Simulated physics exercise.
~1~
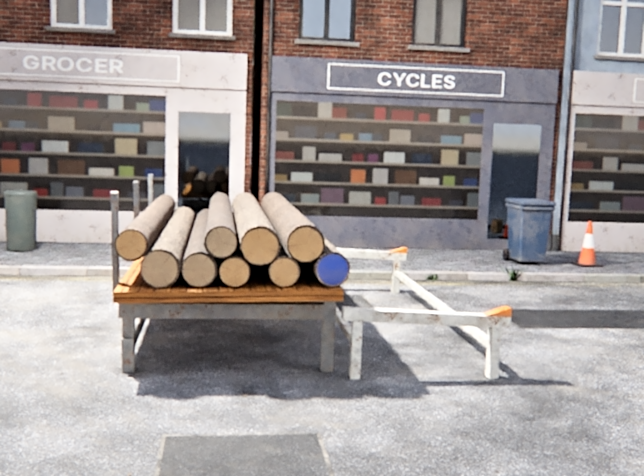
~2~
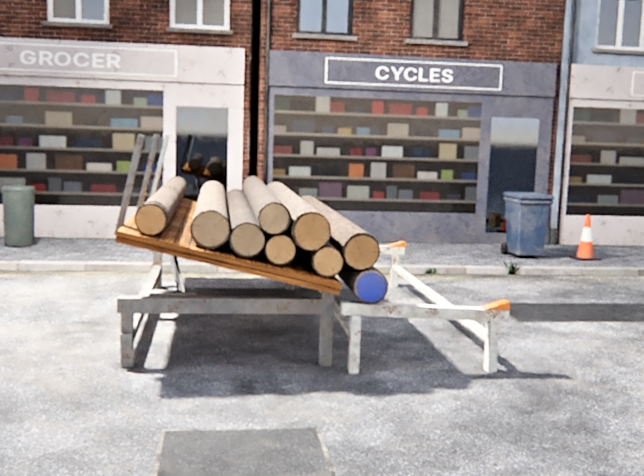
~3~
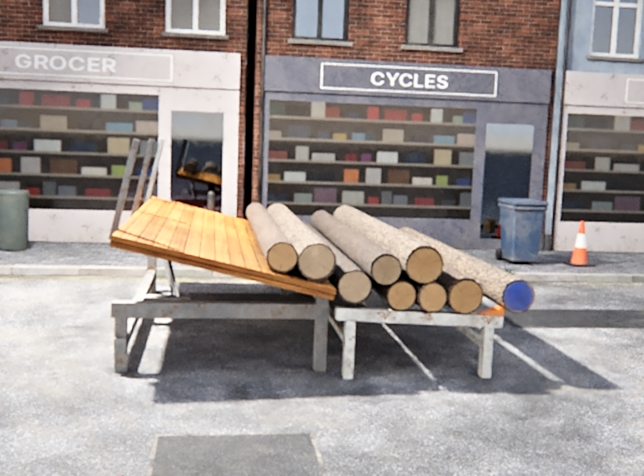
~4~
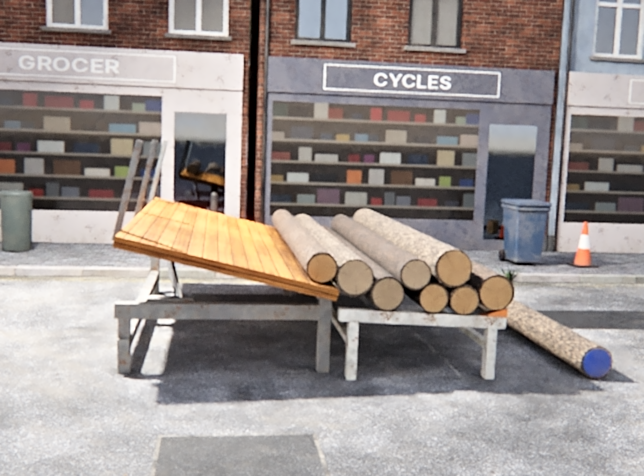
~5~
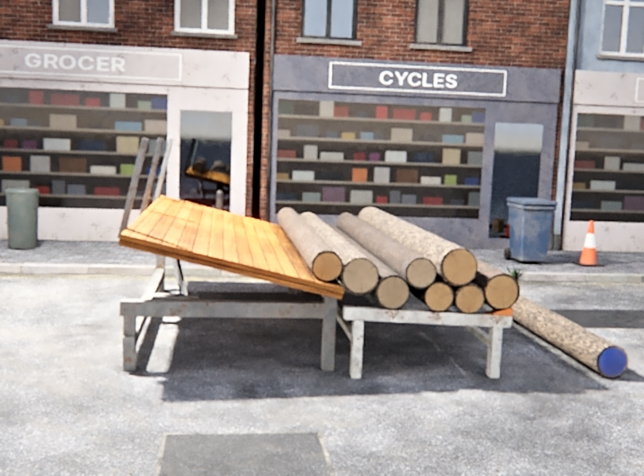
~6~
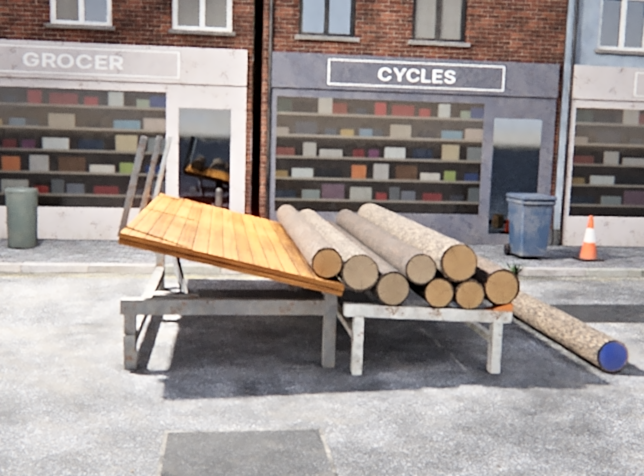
A stack of timber poles rolled right as the wooden deck beneath them tilted toward a low rack in front of some shops. The blue-ended pole led, went over the stop and dropped to the ground, while the others stayed piled on the rack.
